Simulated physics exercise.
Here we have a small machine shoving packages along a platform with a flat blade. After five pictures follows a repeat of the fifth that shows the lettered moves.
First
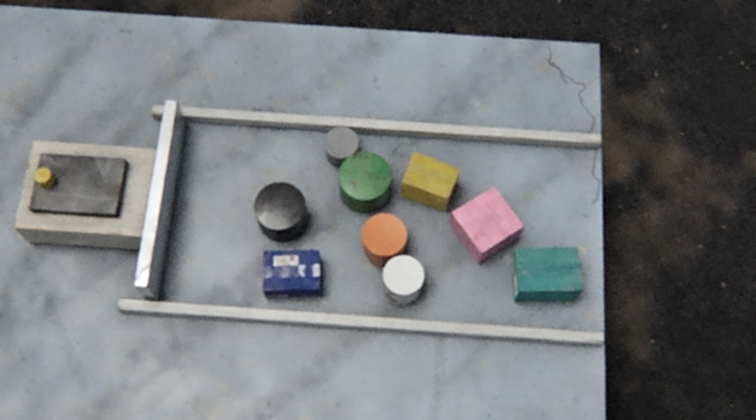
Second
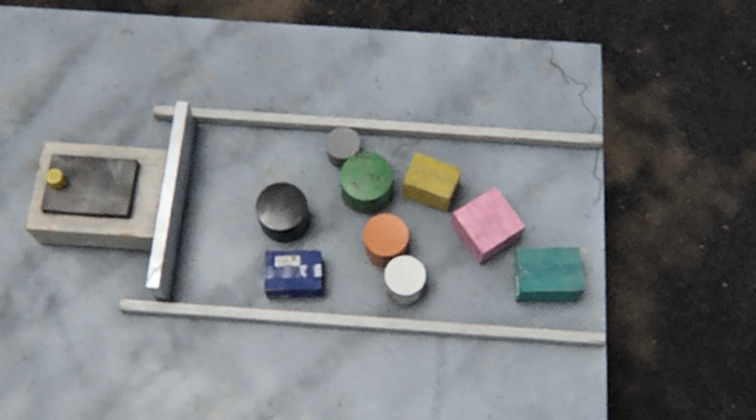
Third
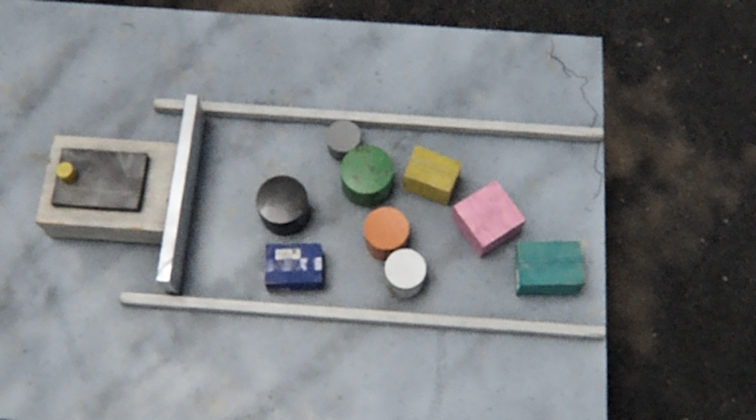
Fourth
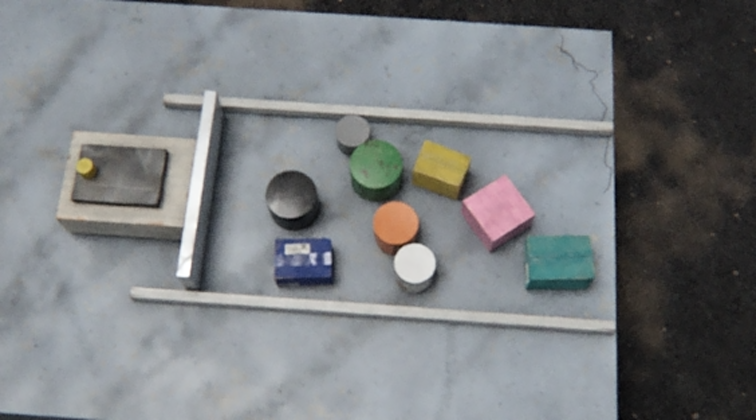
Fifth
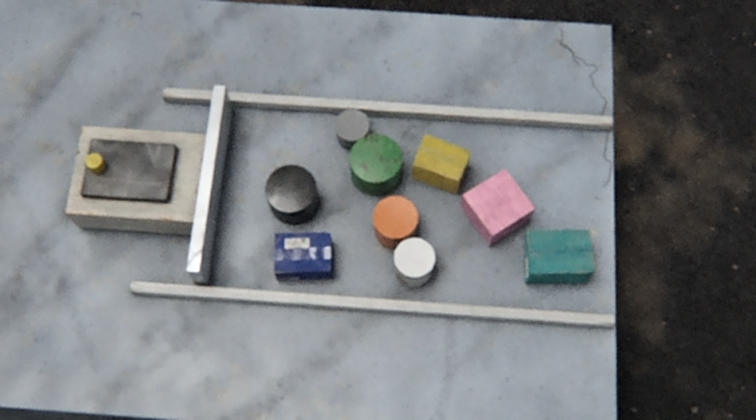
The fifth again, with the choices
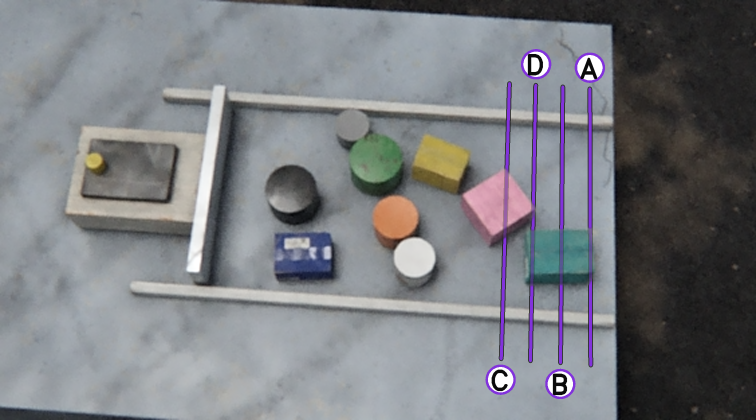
A marble platform holds motionless colourful packages while a small machine slides its flat blade right.
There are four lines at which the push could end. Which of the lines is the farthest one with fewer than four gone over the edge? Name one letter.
At D, and not beyond.
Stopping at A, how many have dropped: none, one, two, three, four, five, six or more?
By then, six or more.
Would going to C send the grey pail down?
No.
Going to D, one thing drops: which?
The turquoise parcel.
On the marked copy, A at (590, 220); B at (562, 218); C at (506, 214); D at (533, 216).
Taking D. A third of the way, robot (253, 178); blue parcel (355, 261); green canister (386, 161).
Two thirds of the way, robot (372, 186); turquoise parcel (569, 257); pink crate (526, 199).
When it is over, robot (463, 192); turquoise parcel over the edge; white pail (614, 293); one fallen.
As for the rest, A drops eight; B drops five; C is within the limit but short.
